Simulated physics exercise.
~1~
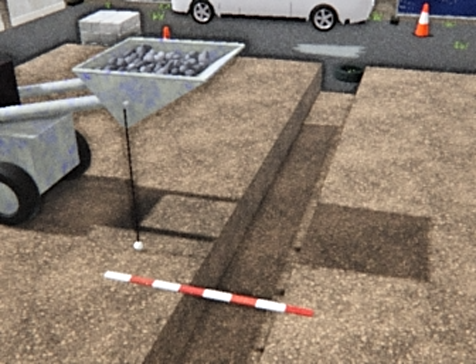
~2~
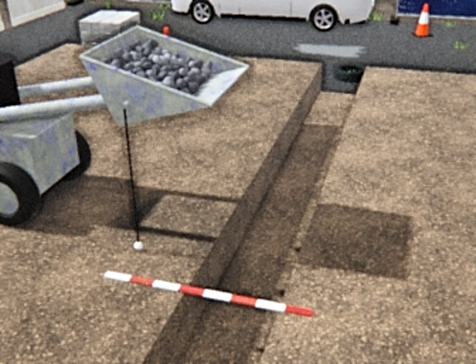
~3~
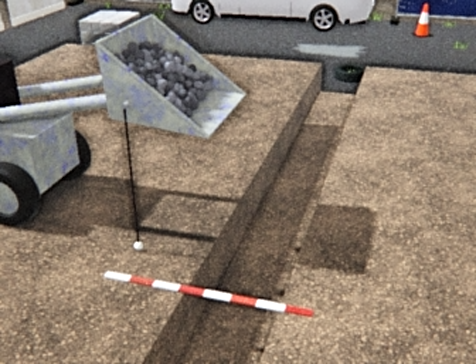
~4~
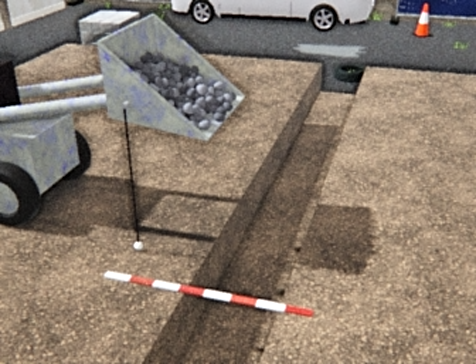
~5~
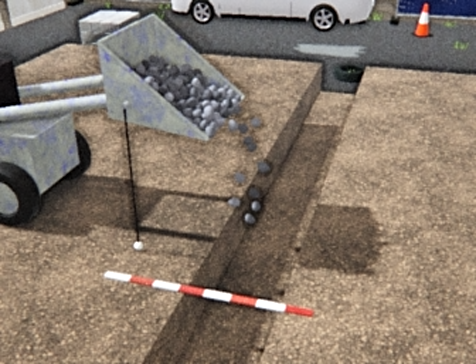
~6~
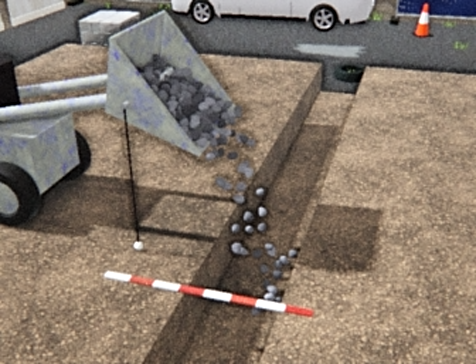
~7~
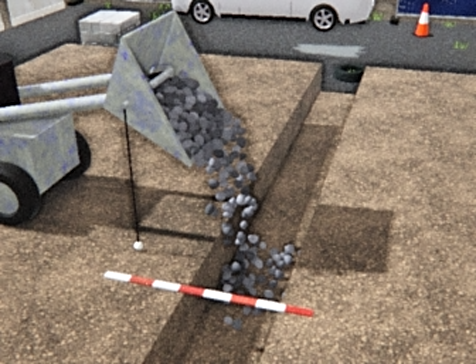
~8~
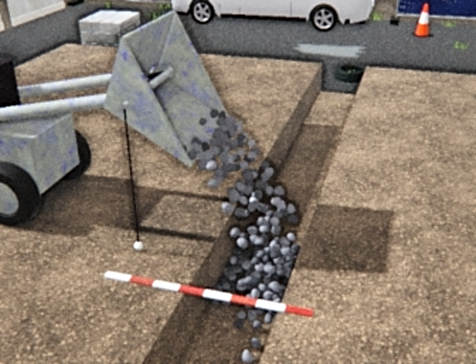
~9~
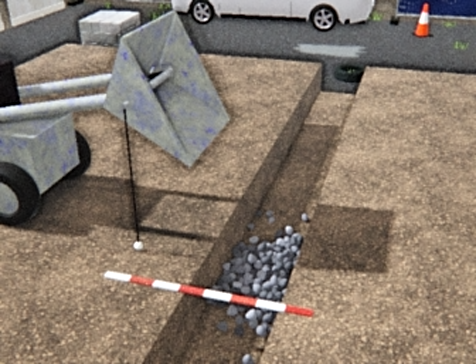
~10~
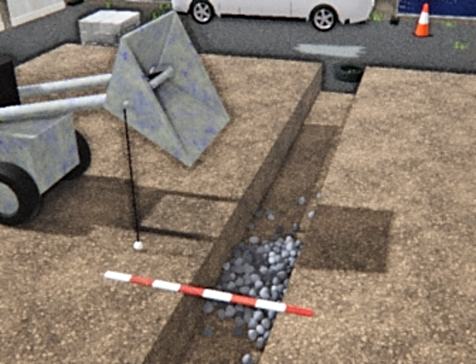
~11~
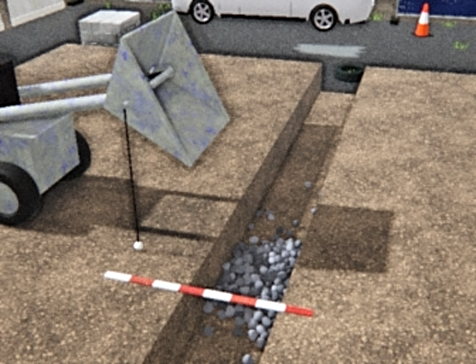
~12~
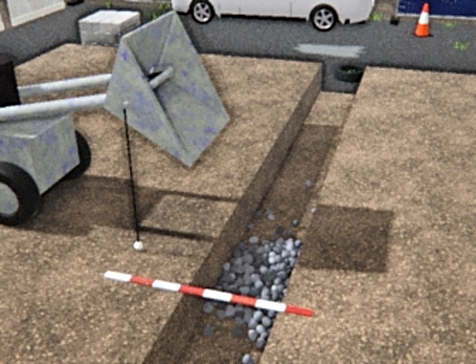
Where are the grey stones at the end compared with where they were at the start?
At the start the stones sit in the raised bucket at the upper left. By the end they lie lower down and further right, in the bottom of the trench by the red and white staff.
